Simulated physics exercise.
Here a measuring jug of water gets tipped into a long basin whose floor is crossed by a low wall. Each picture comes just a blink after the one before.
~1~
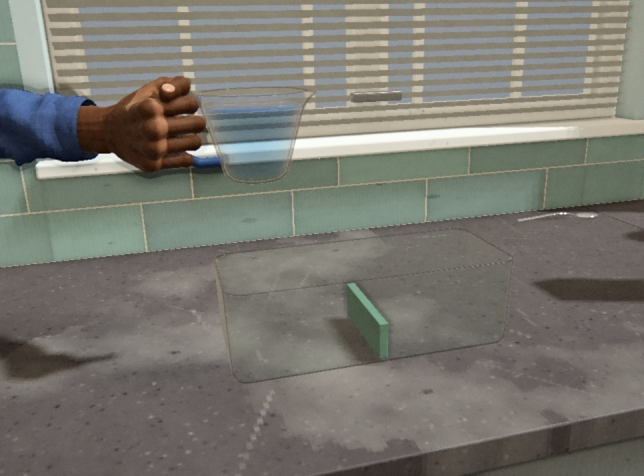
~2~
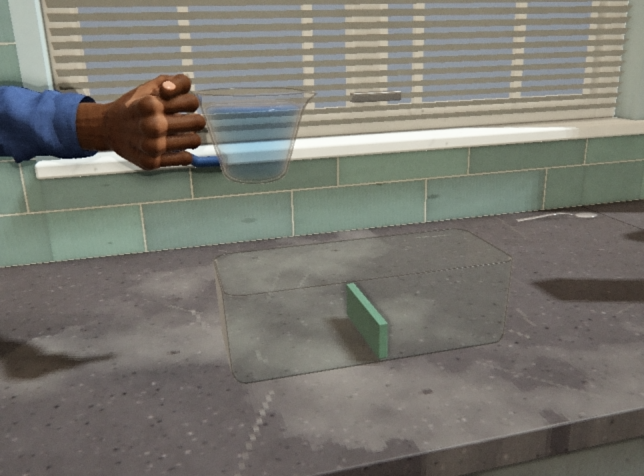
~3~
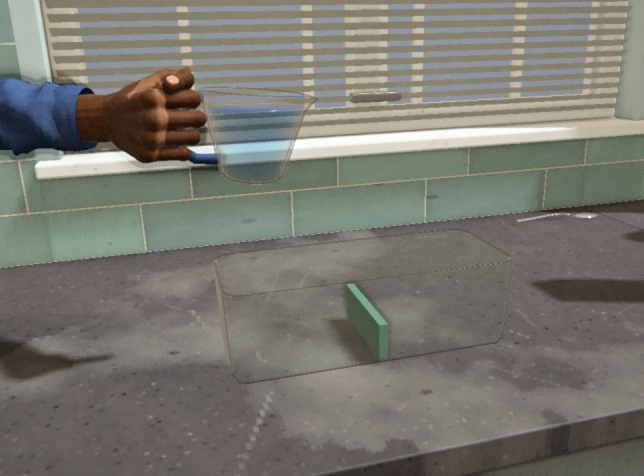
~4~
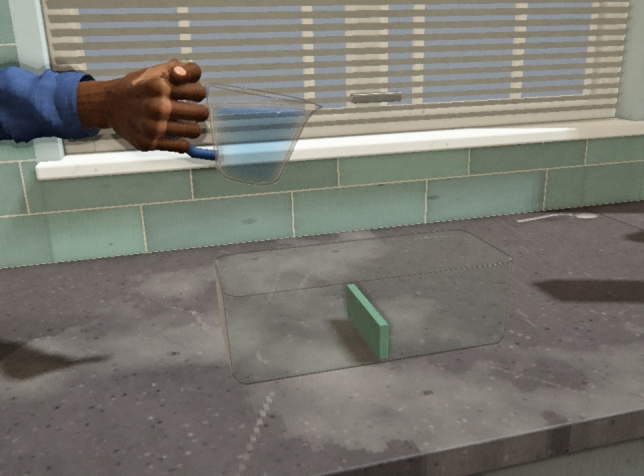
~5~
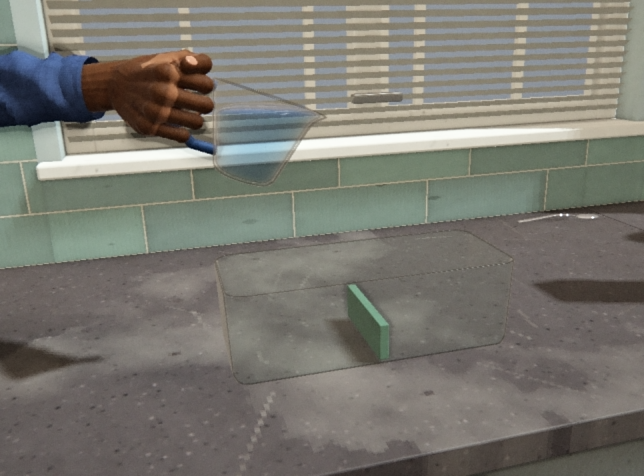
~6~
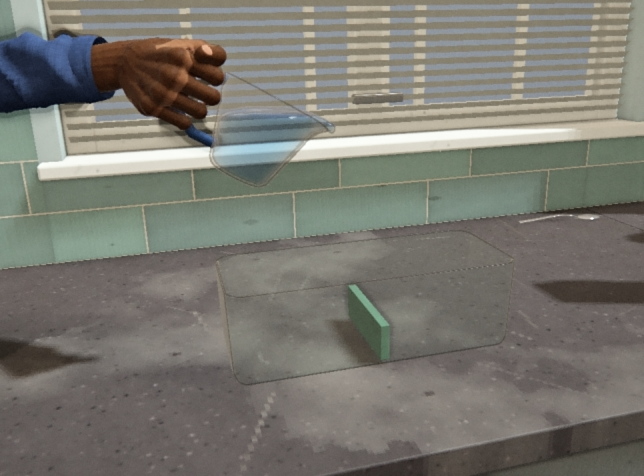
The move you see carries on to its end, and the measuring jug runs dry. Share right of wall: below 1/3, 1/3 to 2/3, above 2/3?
1/3 to 2/3.
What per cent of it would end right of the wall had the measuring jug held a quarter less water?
It comes to around 25 percent.
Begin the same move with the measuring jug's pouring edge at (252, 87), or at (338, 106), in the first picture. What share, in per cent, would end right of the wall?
Roughly 5 % and 75 %.
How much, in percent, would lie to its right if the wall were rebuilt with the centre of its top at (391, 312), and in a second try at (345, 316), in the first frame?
Note: Roughly 15 % in case one, 80 % in case two.
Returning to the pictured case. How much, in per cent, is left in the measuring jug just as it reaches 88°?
Remaining fraction: Approx. 35 %.
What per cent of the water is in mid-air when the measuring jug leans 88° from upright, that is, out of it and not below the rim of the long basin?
About 35 per cent.
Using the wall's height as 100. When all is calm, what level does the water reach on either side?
Left 20 %, right 20 %.
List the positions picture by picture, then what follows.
In the first frame, it leans 0°; its right rim is at (316, 90); the water meets the walls at (203, 107) and (301, 102); the long basin's rim runs from (219, 276) to (489, 244); the wall's top is at (366, 303).
In the second frame, it leans 1°; its right rim is at (317, 92); the water meets the walls at (203, 107) and (301, 103).
In the third frame, it leans 5°; its right rim is at (319, 97); the water meets the walls at (205, 105) and (302, 106).
In the fourth frame, it leans 12°; its right rim is at (323, 105); the water meets the walls at (210, 106) and (307, 108).
In the fifth frame, it leans 20°; its right rim is at (327, 116); the water meets the walls at (215, 110) and (317, 111).
In the sixth frame, it leans 30°; its right rim is at (329, 130); the water meets the walls at (218, 116) and (324, 123); 3 per cent is over the edge.
A moment on, the measuring jug is tipped on its side and 37 per cent is still to pour, 3 is left of the wall and 27 right of it.
Next, the measuring jug is tipped right over and 2 per cent is still to pour, 46 is left of the wall and 44 right of it.
Then the measuring jug is tipped right over and 0 per cent is still to pour, 53 is left of the wall and 45 right of it.
Later the measuring jug is tipped right over and 0 per cent is still to pour, 53 is left of the wall and 45 right of it.
In the end 53 per cent lies left of the wall, 45 right of it and 2 outside.
